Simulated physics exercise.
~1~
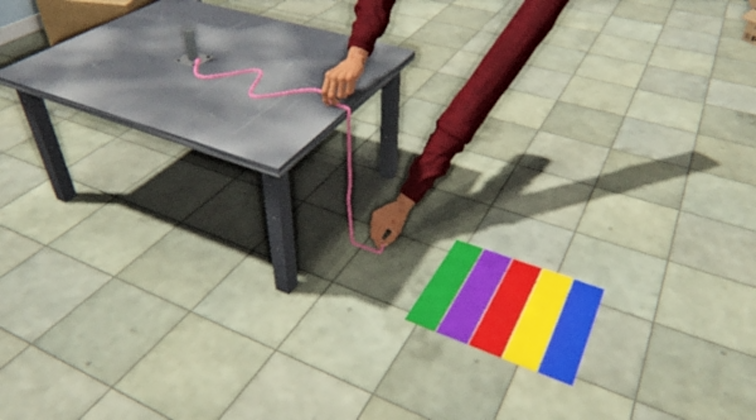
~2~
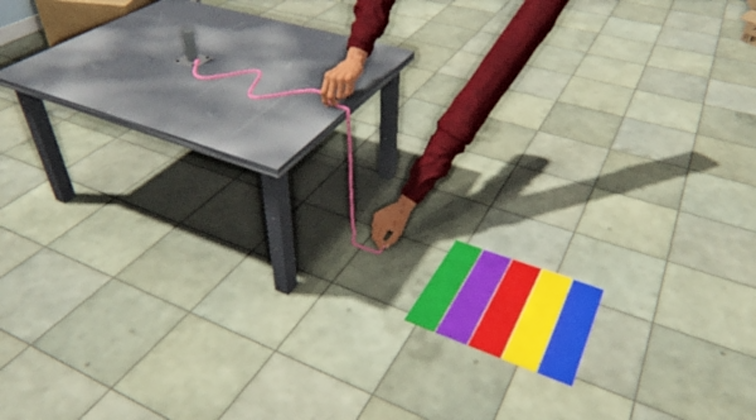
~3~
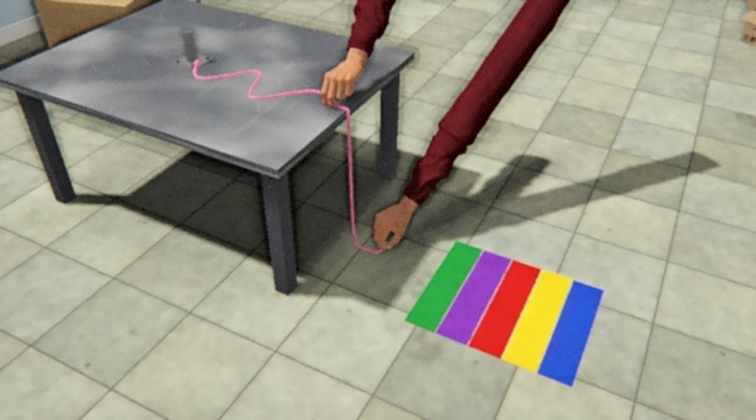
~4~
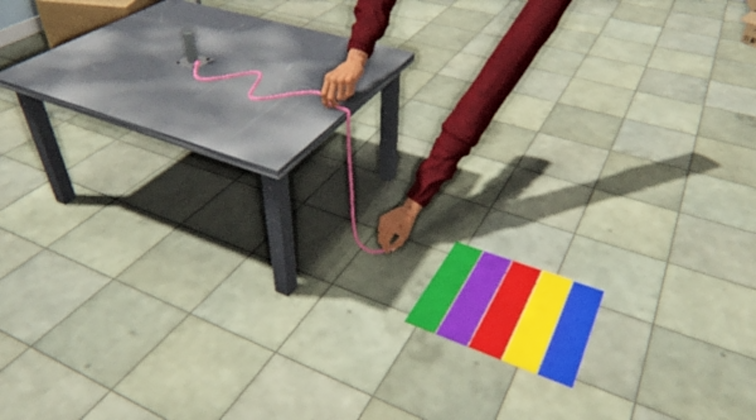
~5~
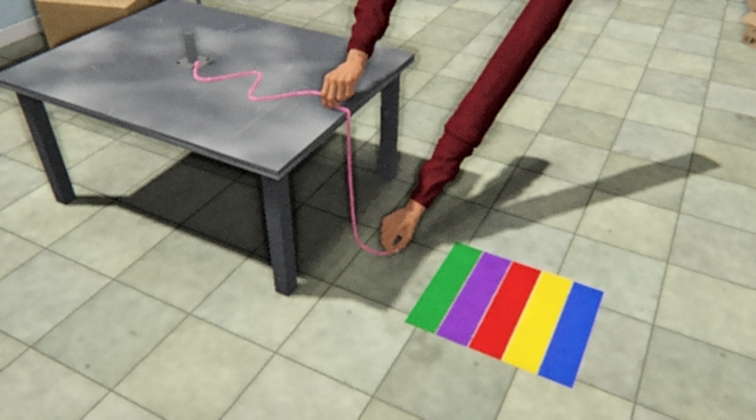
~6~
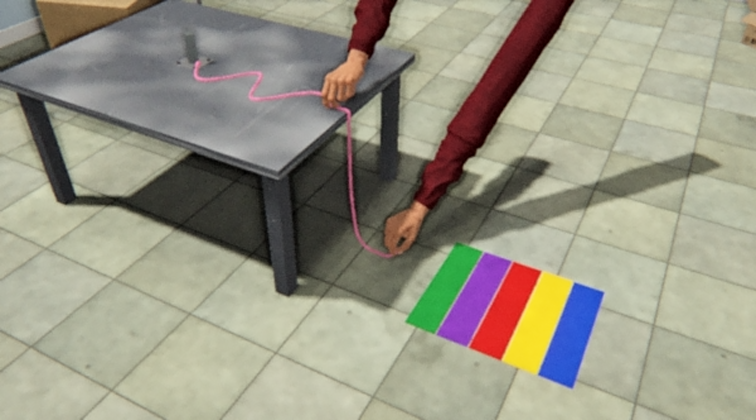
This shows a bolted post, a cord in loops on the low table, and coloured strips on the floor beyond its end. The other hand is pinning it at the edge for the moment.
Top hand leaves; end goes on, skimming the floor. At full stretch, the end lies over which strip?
Over the blue strip.
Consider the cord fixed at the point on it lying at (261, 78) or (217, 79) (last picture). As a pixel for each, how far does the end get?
Respectively, (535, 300) and (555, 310).
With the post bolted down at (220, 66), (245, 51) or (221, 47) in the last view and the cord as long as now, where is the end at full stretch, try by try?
It works out at around (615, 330), (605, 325) and (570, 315) for the three tries.
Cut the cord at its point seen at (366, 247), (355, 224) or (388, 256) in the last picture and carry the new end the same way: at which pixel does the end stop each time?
The three cuts give roughly (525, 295), (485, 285) and (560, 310) respectively.
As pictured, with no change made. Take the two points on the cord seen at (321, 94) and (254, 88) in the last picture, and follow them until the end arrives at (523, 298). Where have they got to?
The two spots land somewhere near (361, 145) and (306, 93).
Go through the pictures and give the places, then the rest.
End (382, 245); green (429, 309); purple (461, 321); red (493, 333); yellow (527, 346); blue (562, 360), in the first frame.
End (384, 246); cord through (197, 76) (260, 75) (279, 95) (336, 105) (351, 166) (353, 224), in the second frame.
End (386, 247), in the third frame.
End (390, 250); cord through (197, 78) (261, 77) (279, 96) (336, 107) (350, 168) (354, 225), in the fourth frame.
End (393, 251), in the fifth frame.
End (396, 252); cord through (198, 78) (261, 78) (280, 97) (337, 108) (350, 168) (355, 226), in the sixth frame.
Soon after, end near (523, 298); over red.
Then, end near (557, 310); over yellow.
At full stretch, end near (578, 317); over blue. The blue one.
